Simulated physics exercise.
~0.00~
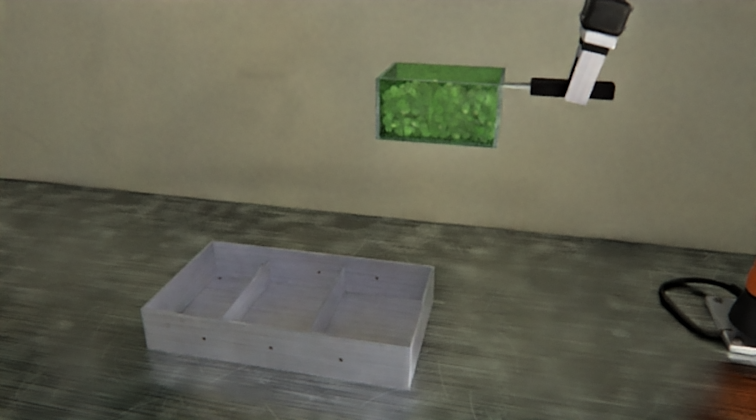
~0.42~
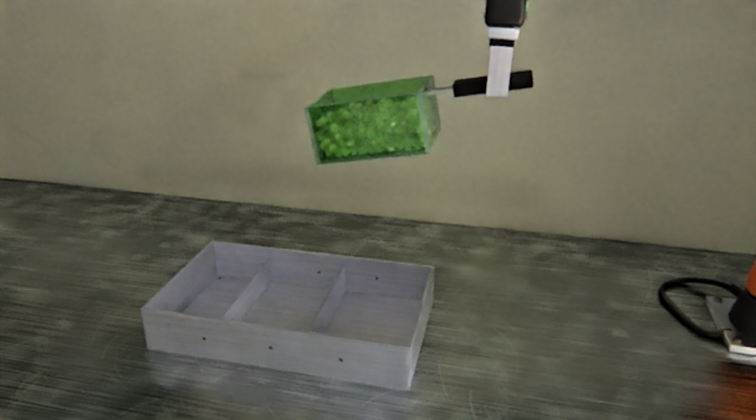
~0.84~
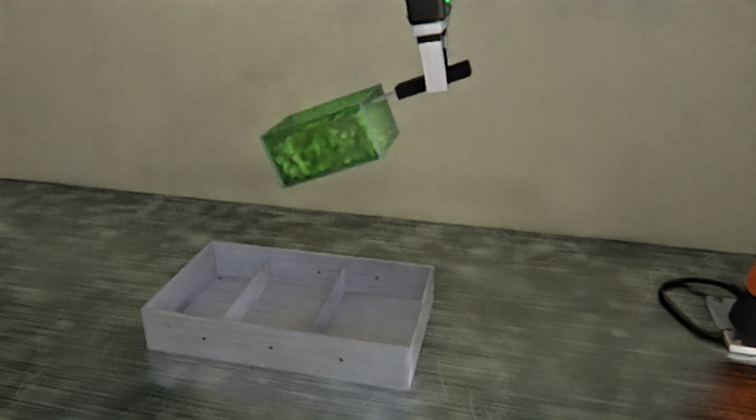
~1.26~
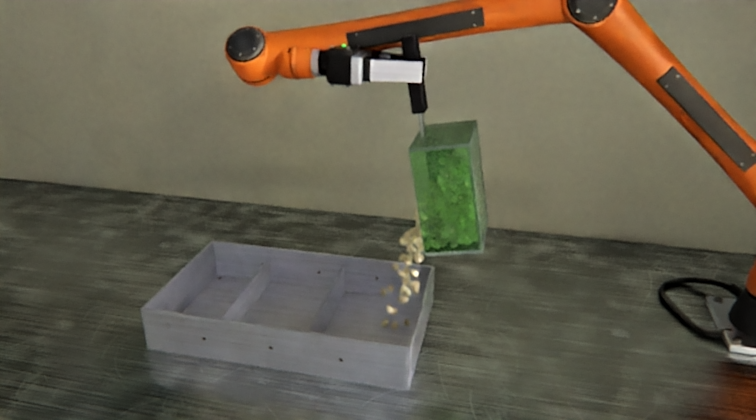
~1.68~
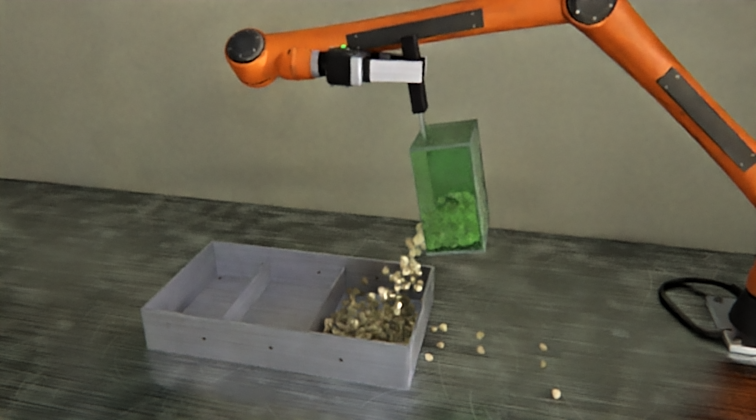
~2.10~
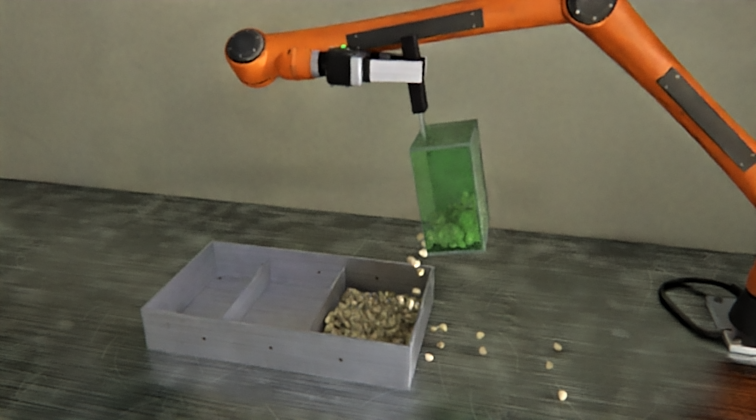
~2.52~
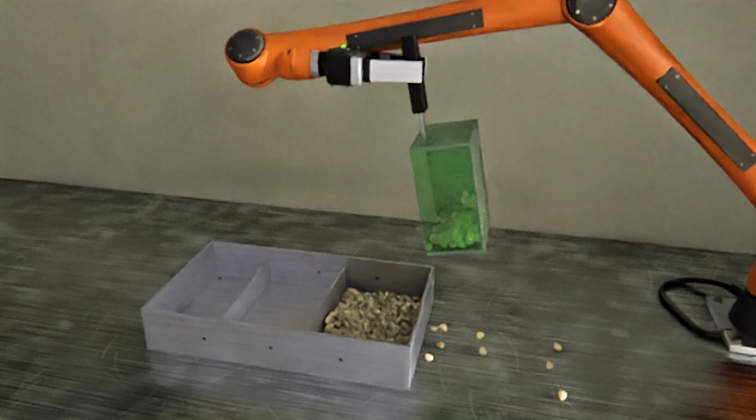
On a dark tabletop, a robot arm tips a green box, pouring beans into a tray's right compartment, some scattering, some staying boxed.
